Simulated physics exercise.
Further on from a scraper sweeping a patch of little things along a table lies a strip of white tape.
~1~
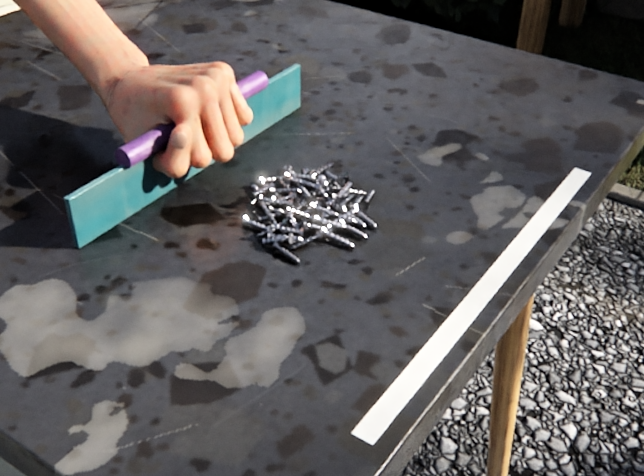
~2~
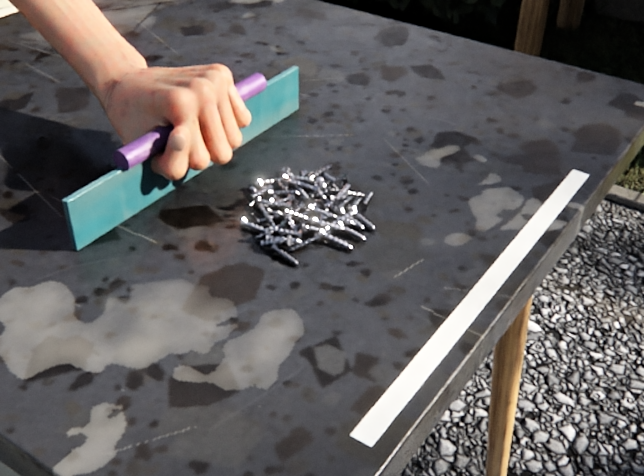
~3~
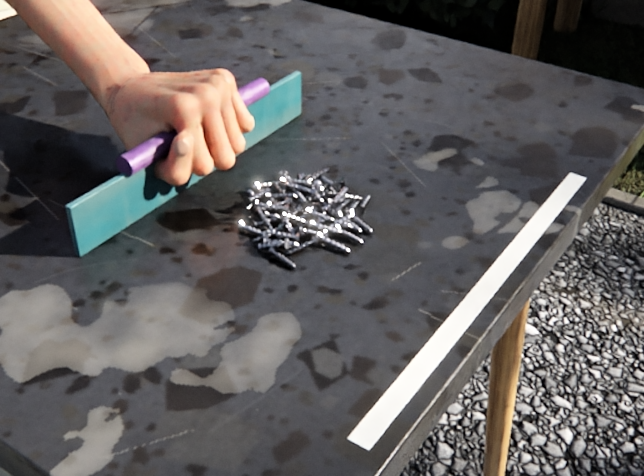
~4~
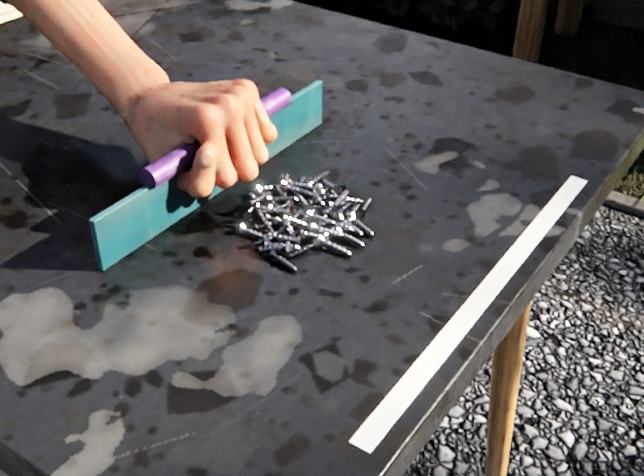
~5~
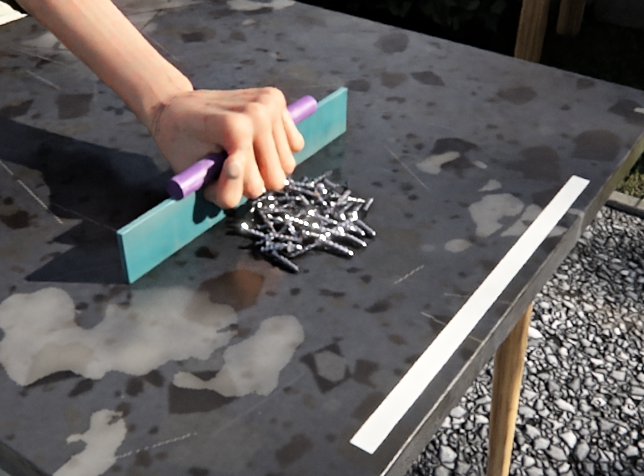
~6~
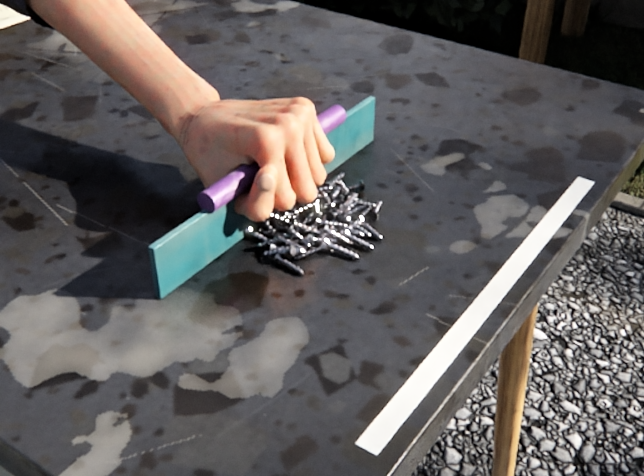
On a dark, blotchy outdoor table, a hand held a teal scraper by its purple handle, still at first, then slid it rightward into a heap of steel screws, starting to push them along.
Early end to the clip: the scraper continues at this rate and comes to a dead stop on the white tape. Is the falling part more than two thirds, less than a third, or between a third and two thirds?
In excess of two thirds.
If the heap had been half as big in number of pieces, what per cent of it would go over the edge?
It comes out near 100 per cent of the heap.
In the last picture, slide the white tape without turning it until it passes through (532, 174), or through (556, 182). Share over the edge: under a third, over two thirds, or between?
First try: Under a third; second try: The middle third.
Just after the last frame, scraper still moving, near (391, 203); heap all on the table, its front near (472, 292).
A moment on, scraper stopped at the white tape; heap roughly two thirds over the edge.
Further on, scraper stopped at the white tape; heap almost all over the edge.
When it is over, scraper stopped at the white tape; heap almost all over the edge.
